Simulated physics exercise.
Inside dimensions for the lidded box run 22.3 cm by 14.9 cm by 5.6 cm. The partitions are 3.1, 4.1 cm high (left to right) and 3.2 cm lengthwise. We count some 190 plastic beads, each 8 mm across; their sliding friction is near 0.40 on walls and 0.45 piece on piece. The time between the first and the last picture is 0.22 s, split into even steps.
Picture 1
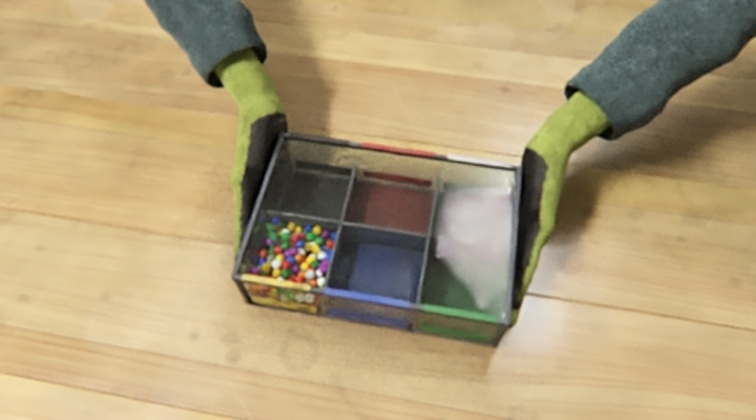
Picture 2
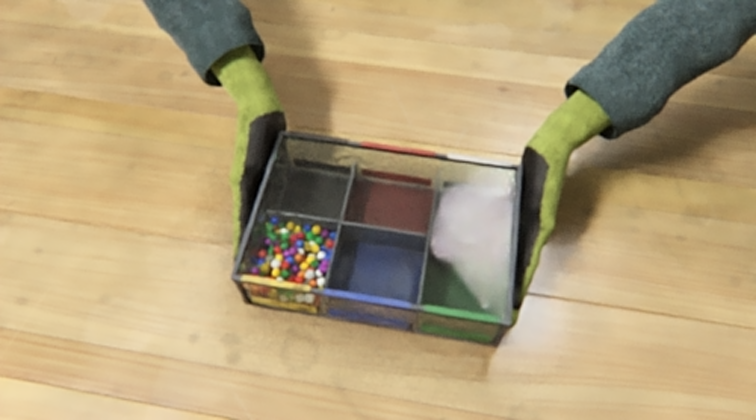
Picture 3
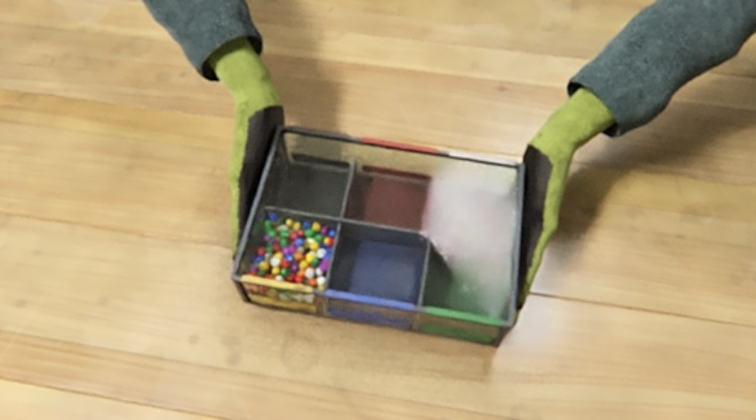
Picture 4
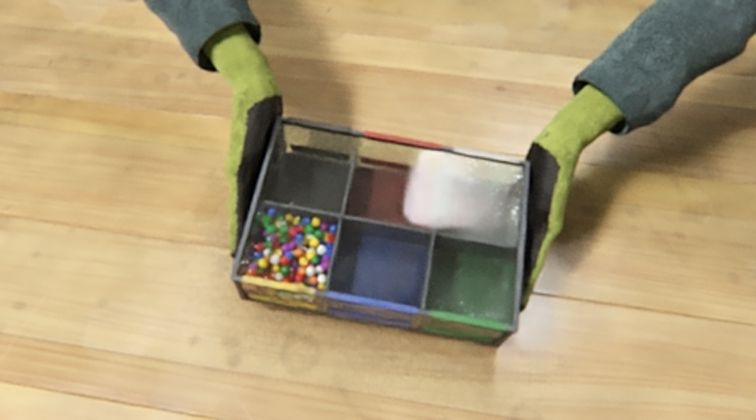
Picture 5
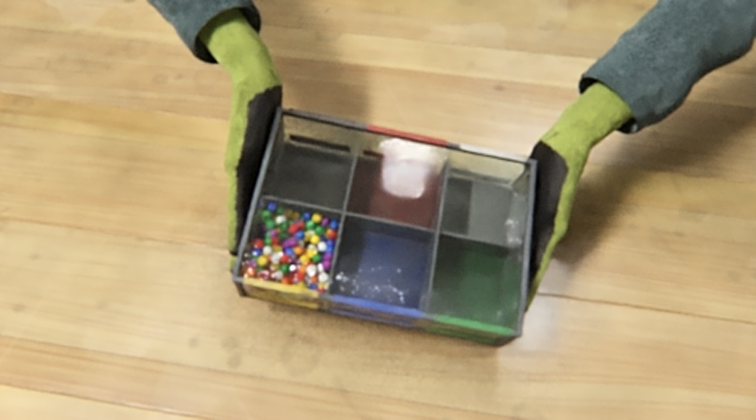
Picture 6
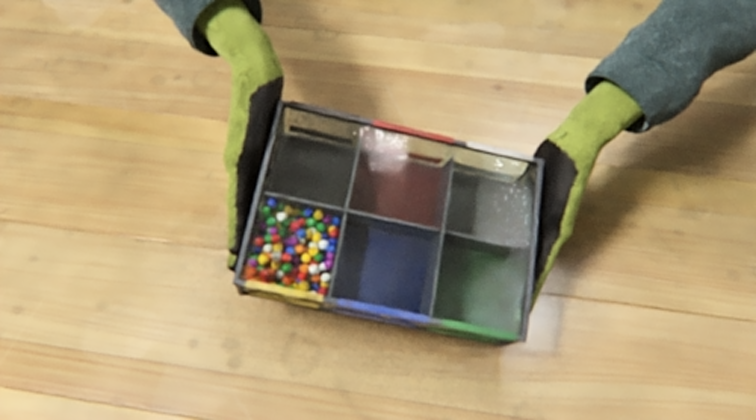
A clear six-compartment box tilts gradually between two green-gloved hands in grey-blue sleeves, seen from above over a pale wooden floor. Multicoloured beads fill the front-left, yellow-edged compartment, beside blue and green ones, with a red one behind. The beads stay in their compartment while a whitish, translucent patch shifts from the right side leftward to the red section, shrinking and fading; the camera stays still.
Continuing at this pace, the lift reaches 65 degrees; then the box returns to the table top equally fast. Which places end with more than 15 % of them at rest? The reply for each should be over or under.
For red compartment it is under, for blue compartment it is over, for green compartment it is under, for yellow compartment it is over, for white compartment it is under, for black compartment it is under.
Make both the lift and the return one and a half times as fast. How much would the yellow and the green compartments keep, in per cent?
In that case the yellow compartment would hold 75 per cent and the green one 0 per cent.
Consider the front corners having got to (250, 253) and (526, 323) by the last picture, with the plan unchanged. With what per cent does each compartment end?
Per cent at the finish: Red 0, blue 25, green 0, yellow 75, white 0, black 0.
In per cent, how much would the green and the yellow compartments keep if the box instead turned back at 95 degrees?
Result - green 15 percent; yellow 40 percent.
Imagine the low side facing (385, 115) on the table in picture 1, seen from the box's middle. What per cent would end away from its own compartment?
The share would be about 20 percent.
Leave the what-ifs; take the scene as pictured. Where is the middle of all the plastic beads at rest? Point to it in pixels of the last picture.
(307, 286).
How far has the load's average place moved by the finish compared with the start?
I'd put the distance at roughly 2.5 cm.
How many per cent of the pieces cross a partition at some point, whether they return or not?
That share comes to about 20 per cent.
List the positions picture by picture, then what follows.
Box tilt 0 degrees, front corners at (237, 275) and (504, 320); yellow 100 %, in the first frame.
Box tilt 1 degrees, front corners at (237, 276) and (505, 321), in the second frame.
Box tilt 3 degrees, front corners at (236, 276) and (508, 323), lowest corner right front, in the third frame.
Box tilt 8 degrees, front corners at (236, 276) and (512, 327), lowest corner right front, in the fourth frame.
Box tilt 13 degrees, front corners at (237, 277) and (517, 332), lowest corner right front, in the fifth frame.
Box tilt 17 degrees, front corners at (239, 280) and (521, 336), lowest corner right front; yellow 100 %, in the sixth frame.
Then, 0.55 s after the last picture, tilt 64 degrees; blue 5 %, yellow 95 %.
Then, 0.92 s after the last picture, tilt 26 degrees; blue 20 %, yellow 80 %.
Then, 1.37 s after the last picture, tilt 0 degrees; blue 20 %, yellow 80 %.
In the end, red 0 %, blue 20 %, green 0 %, yellow 80 %, white 0 %, black 0 %.
